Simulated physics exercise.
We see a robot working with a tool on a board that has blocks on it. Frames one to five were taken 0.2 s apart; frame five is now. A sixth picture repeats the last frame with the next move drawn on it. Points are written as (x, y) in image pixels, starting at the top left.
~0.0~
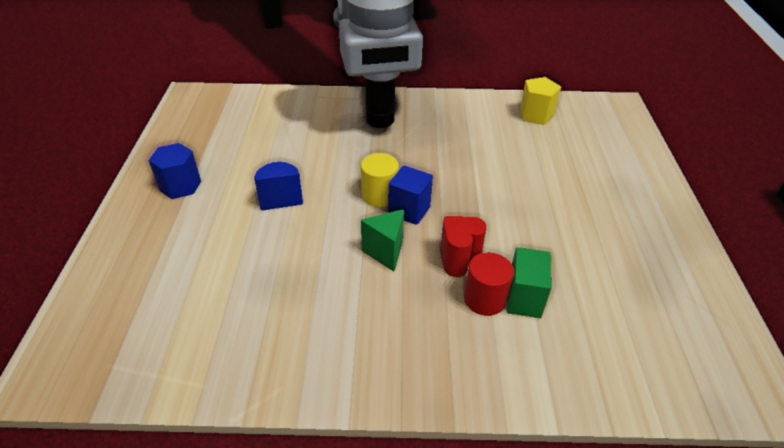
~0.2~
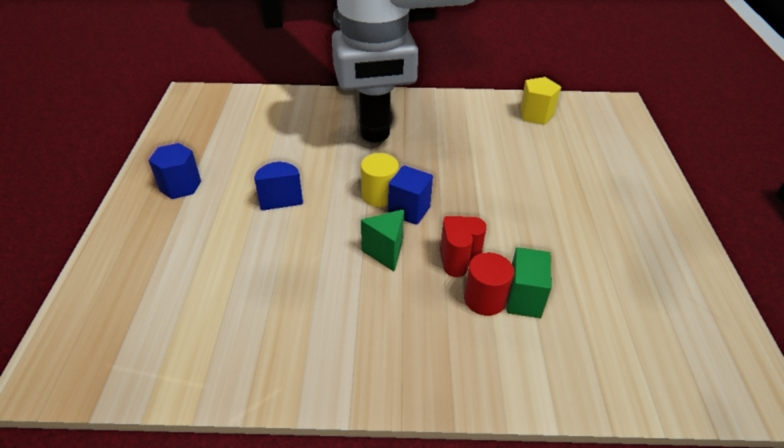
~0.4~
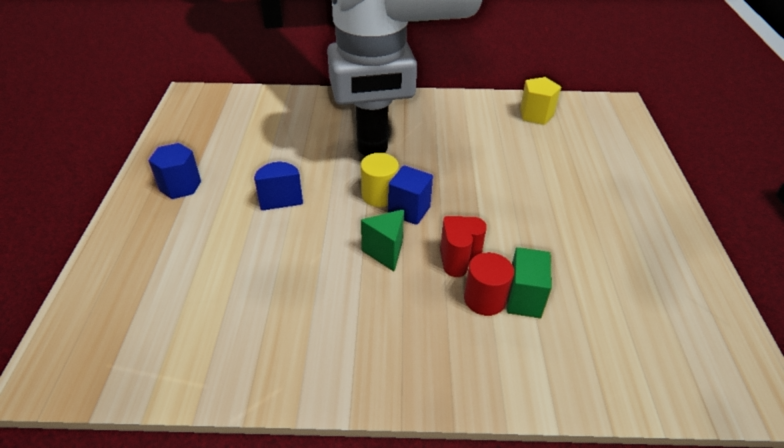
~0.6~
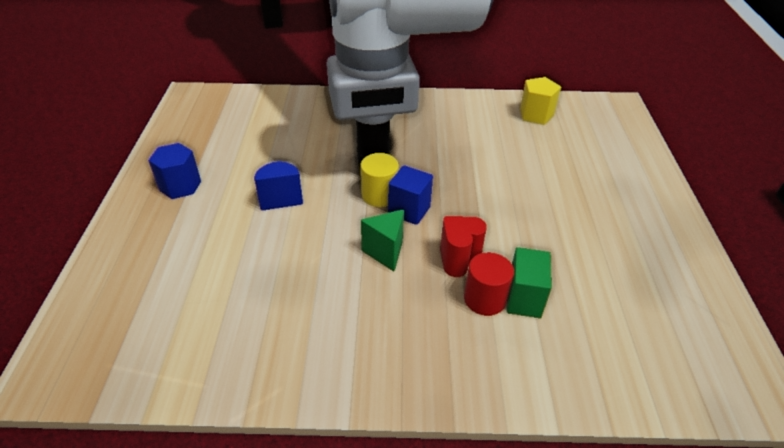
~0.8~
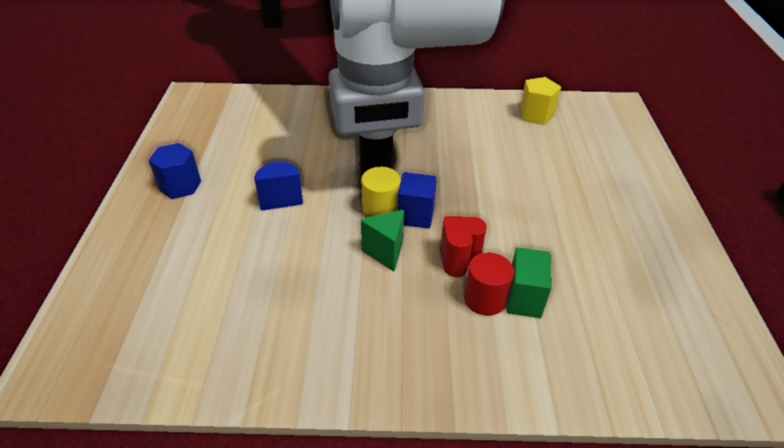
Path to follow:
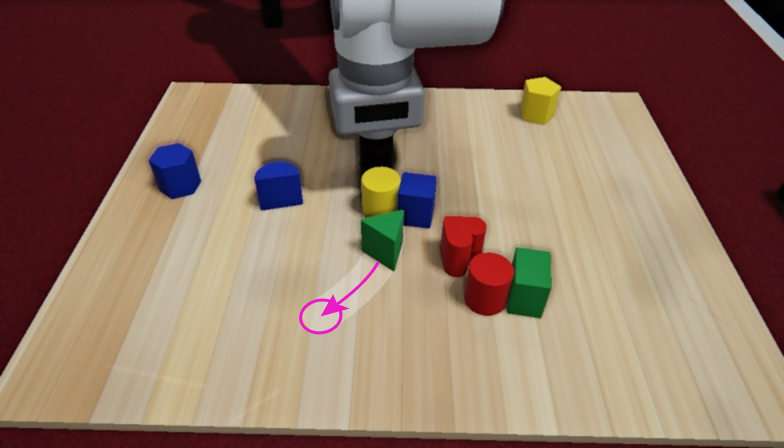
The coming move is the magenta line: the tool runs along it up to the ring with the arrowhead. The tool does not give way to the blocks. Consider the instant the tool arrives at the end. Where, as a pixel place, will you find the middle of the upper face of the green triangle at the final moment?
Top centre: (396, 320).
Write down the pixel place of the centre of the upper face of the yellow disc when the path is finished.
Top centre: (356, 305).
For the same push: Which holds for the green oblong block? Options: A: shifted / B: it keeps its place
Option B.
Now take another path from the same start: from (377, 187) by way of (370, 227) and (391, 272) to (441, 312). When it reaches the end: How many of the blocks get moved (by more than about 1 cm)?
That's two.
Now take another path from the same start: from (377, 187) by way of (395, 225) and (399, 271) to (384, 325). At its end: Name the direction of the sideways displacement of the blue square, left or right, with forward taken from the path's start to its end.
Sideways, to the left.
The drawn path runs from (377, 187) via (388, 227) and (370, 274), ending at (321, 316).
On the path given first. One third of the way, tool (388, 219); yellow disc (383, 223); green triangle (386, 249); blue square (424, 187).
Two thirds of the way, tool (370, 265); yellow disc (374, 275); green triangle (389, 304); blue square (424, 187).
At the end, tool (320, 307); yellow disc (356, 305); green triangle (396, 320), turned 25° anticlockwise; blue square (424, 187); red heart-shaped block not moved; green oblong block not moved.
